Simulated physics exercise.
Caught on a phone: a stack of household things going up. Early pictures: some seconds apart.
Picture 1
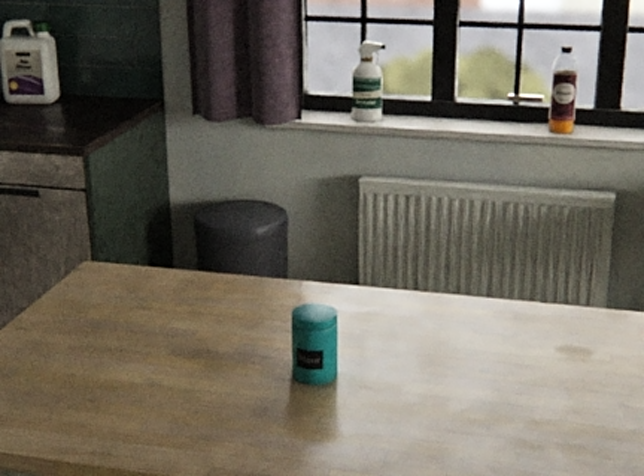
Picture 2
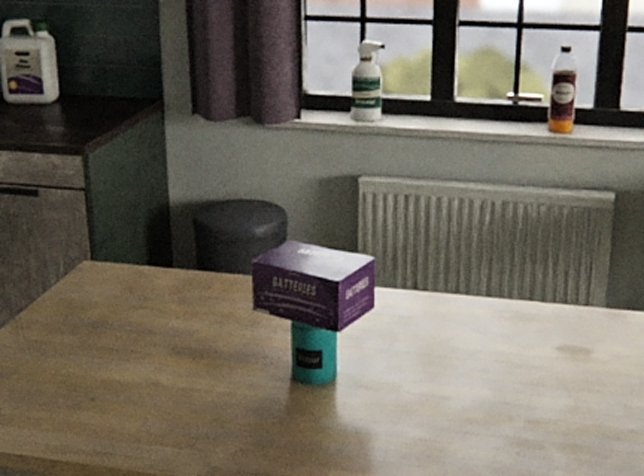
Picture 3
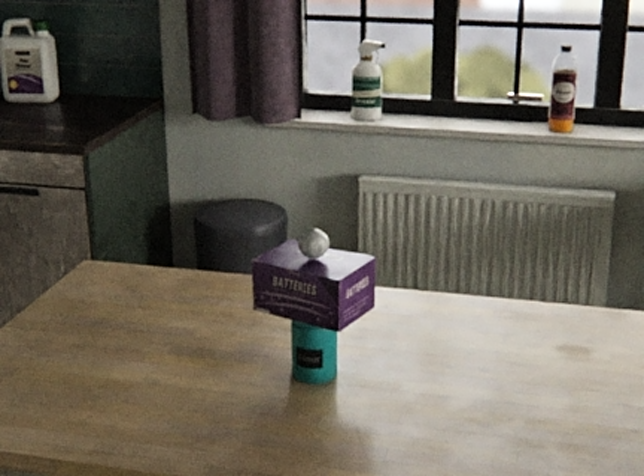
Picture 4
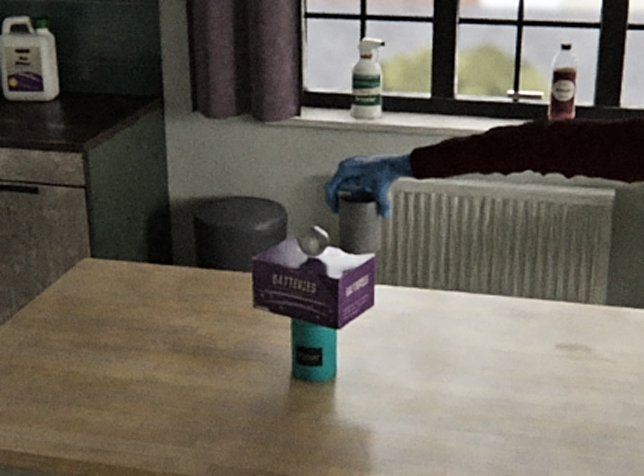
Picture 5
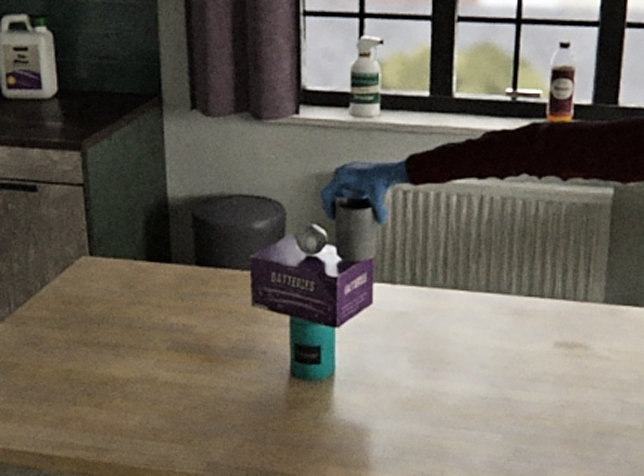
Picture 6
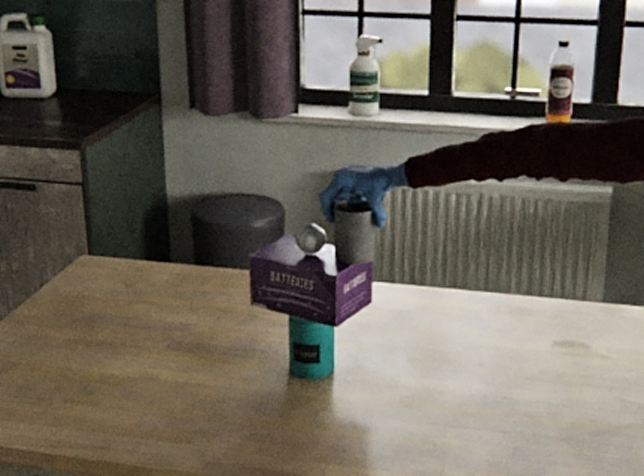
At the start, a turquoise jar stands alone on a wooden table; then a purple box of batteries sits across its top, followed by a small whitish round object. A blue-gloved hand reaches in from the right and sets a grey cup on the box beside it, keeping hold of the cup.
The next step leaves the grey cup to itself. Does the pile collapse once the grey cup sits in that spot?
No, it stays up.
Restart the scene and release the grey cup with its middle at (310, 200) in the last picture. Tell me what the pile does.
What happens next is that it tips over.
Then, 0.20 s past the last view, nothing moves.
Then, 0.40 s past the last view, grey cup resting near (355, 232).
Finally, all 4 still in place. Final places as the last picture's camera would see them, grey cup near (355, 232). The pile holds.
